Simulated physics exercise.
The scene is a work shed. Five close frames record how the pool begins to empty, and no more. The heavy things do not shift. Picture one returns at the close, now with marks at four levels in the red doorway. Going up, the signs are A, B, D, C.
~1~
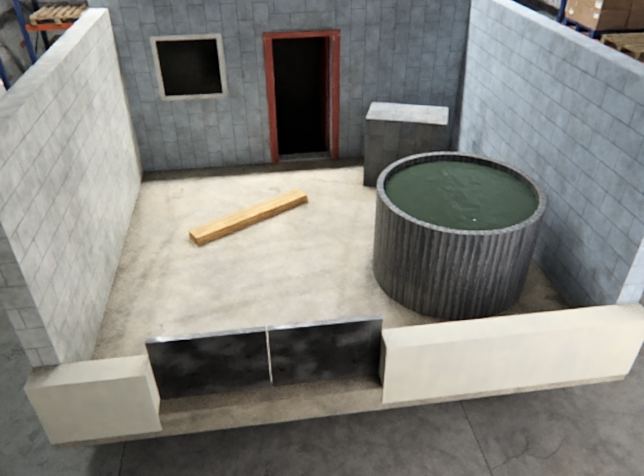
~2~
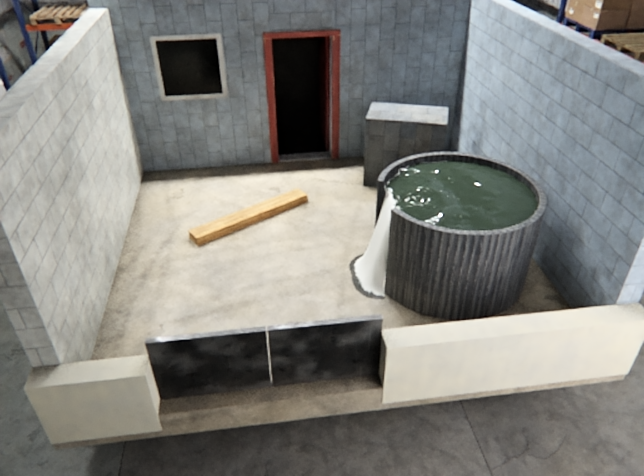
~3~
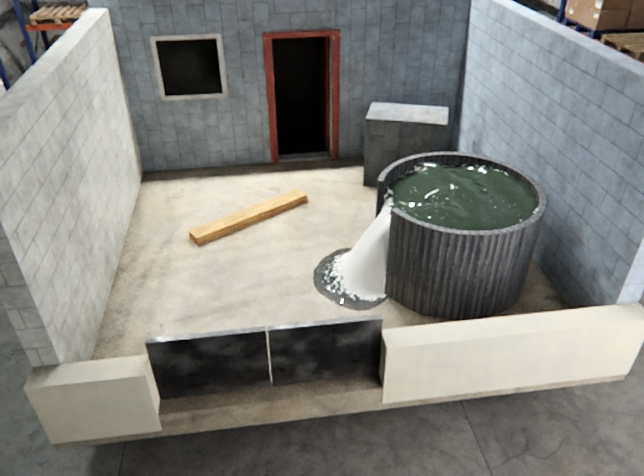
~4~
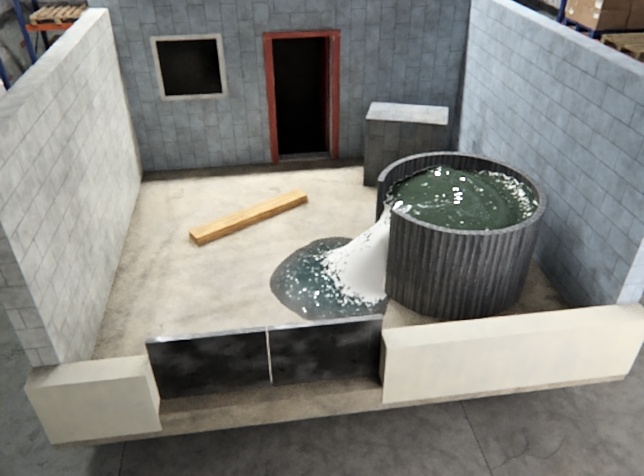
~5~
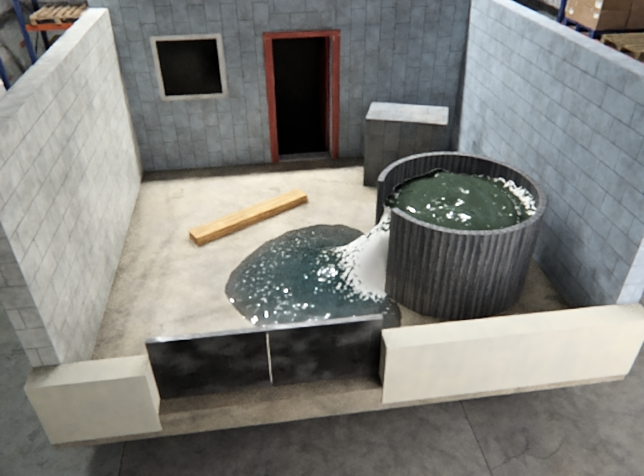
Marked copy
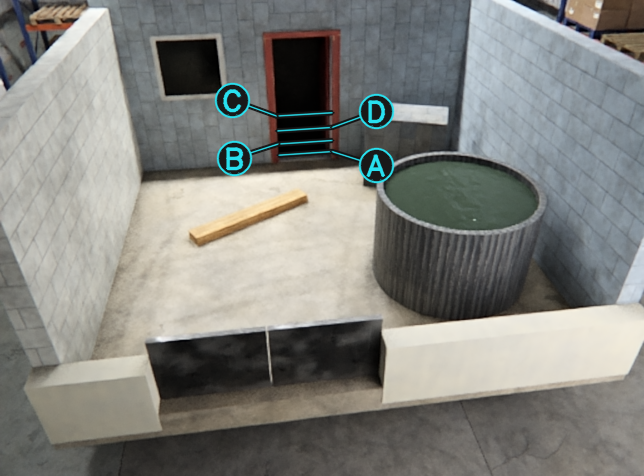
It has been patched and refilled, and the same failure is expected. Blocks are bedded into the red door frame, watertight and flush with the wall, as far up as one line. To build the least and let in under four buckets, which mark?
A.
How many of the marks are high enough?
All four.
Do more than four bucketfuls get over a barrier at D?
No.
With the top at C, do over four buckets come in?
No, not at all.
On the marked copy, A at (305, 153); B at (305, 142); C at (304, 114); D at (304, 129); from the bottom up A, B, D, C.
With A, a splash gets over, under a bucket.
With B, nothing gets over.
With C, nothing gets over.
With D, nothing gets over.
